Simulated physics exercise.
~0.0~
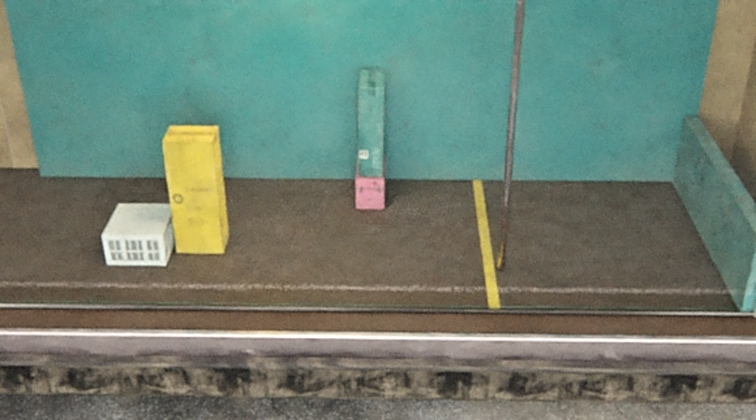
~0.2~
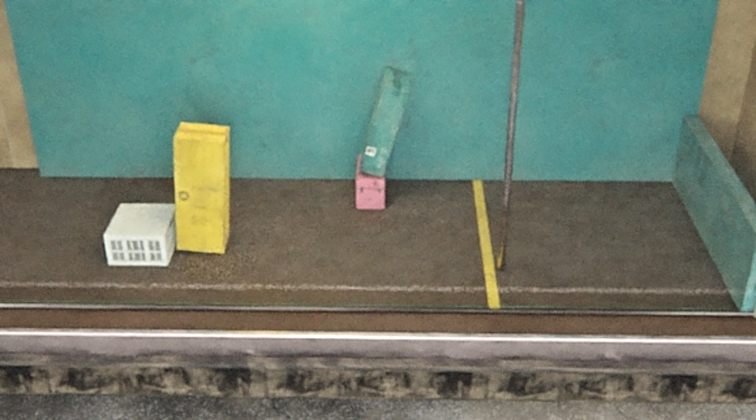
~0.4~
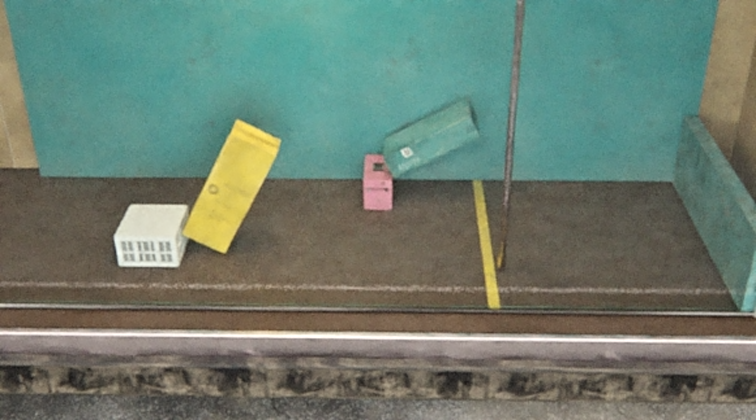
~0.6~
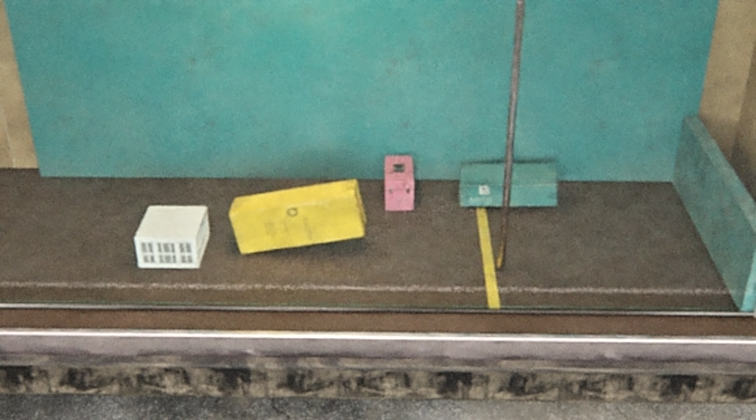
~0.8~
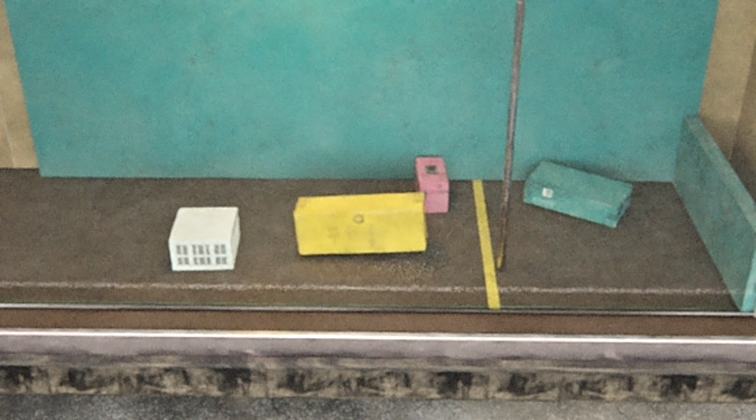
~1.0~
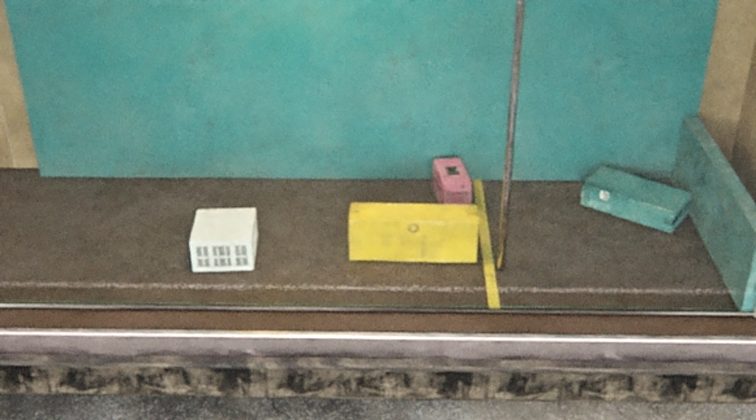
In a teal-walled bay, a teal tall box tipped off a pink toolbox and a yellow tall box toppled rightward, then both slid right, while the white crate and pink toolbox slid the same way and ended short of the yellow line.
